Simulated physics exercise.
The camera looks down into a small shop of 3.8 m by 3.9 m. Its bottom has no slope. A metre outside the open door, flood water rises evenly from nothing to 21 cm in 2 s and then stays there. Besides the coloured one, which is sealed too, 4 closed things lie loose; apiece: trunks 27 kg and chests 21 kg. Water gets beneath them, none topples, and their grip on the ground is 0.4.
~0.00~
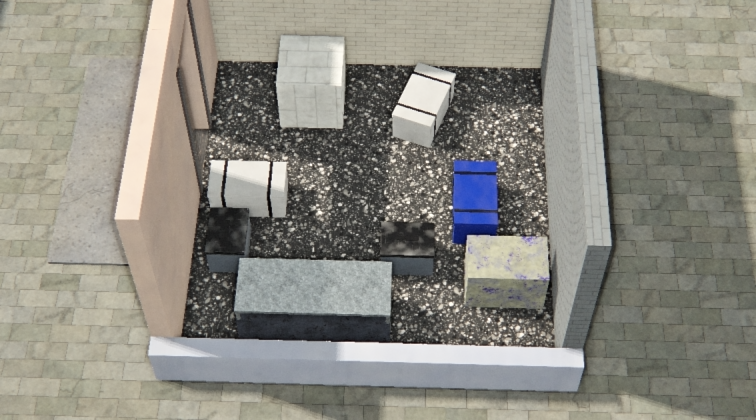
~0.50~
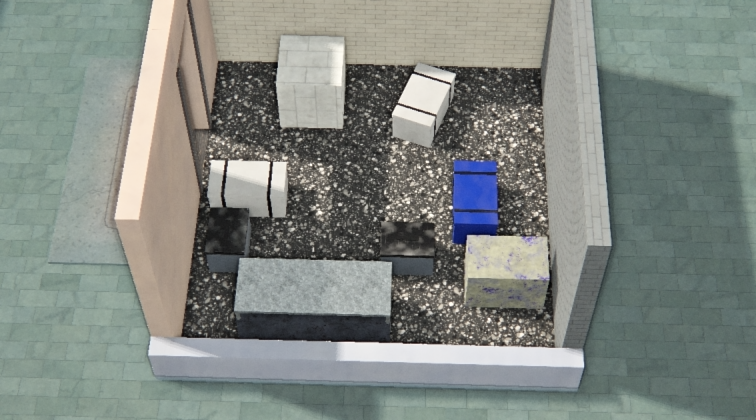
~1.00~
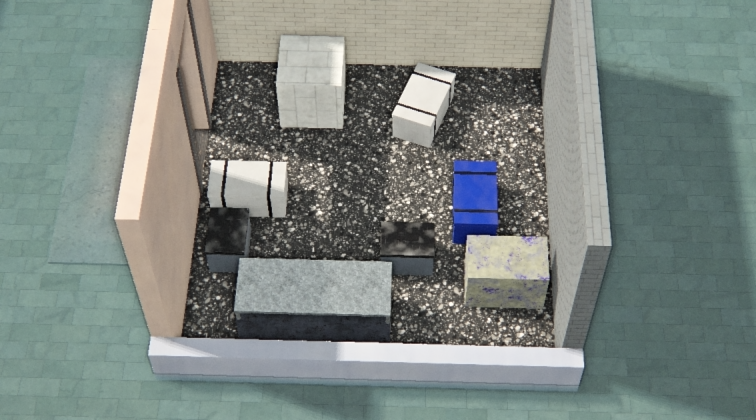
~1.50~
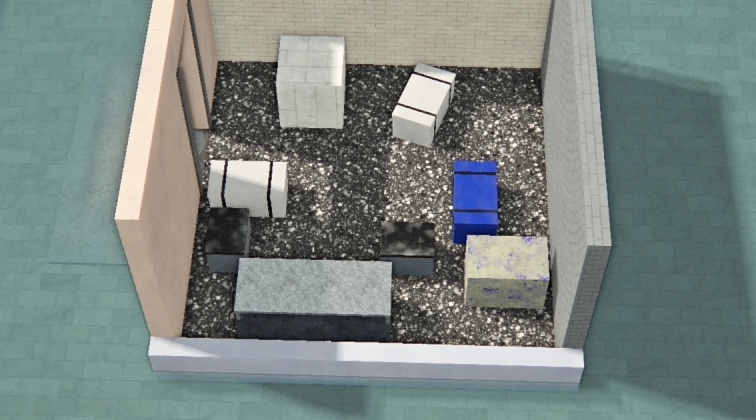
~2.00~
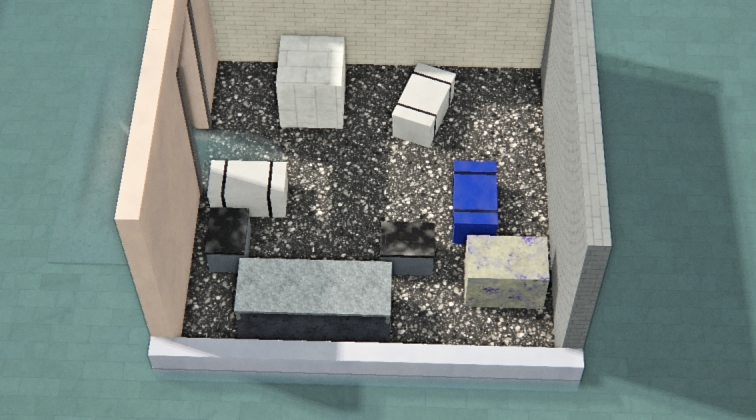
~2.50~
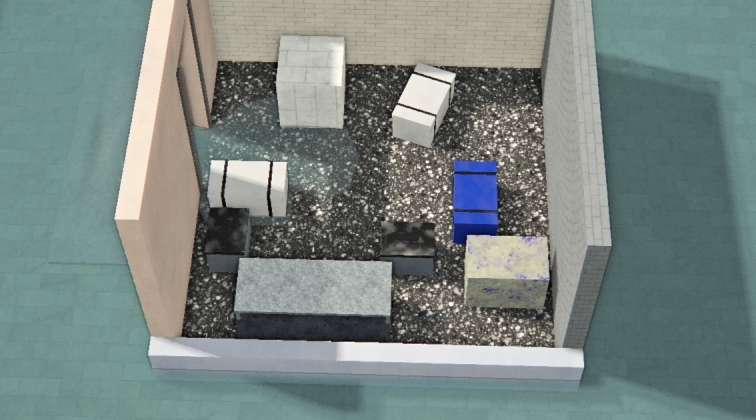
Greenish water covering the paving around a small open-topped room, then spreading in from the left across gravel among unmoving boxes.
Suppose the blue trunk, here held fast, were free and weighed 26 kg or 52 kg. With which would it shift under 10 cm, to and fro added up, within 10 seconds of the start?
Verdict: Only the higher weight holds it.
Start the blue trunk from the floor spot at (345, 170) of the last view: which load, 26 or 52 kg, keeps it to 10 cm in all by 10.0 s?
Neither is enough.
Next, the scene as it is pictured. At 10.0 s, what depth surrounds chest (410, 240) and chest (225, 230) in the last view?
Roughly 6 and 4 cm.
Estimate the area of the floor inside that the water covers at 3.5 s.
Roughly 4.5 m2.
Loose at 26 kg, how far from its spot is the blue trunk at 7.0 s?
About 40 cm.
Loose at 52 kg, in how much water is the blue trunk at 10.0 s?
Roughly 11 cm.
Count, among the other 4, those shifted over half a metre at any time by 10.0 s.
That makes 1.
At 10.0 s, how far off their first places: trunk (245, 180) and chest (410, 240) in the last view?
In turn: 20 cm, 0 cm.
After 3.5 s the blue trunk would be 0 cm from its start with 26 kg and 0 cm from its start with 52 kg; 2 cm of water round it then.
After 4.5 s the blue trunk would be 21 cm from its start with 26 kg and 0 cm from its start with 52 kg; 5 cm of water round it then.
After 7.0 s the blue trunk would be 42 cm from its start with 26 kg and 0 cm from its start with 52 kg; 7 cm of water round it then.
After 10.0 s the blue trunk would be 45 cm from its start with 26 kg and 0 cm from its start with 52 kg; 11 cm of water round it then.
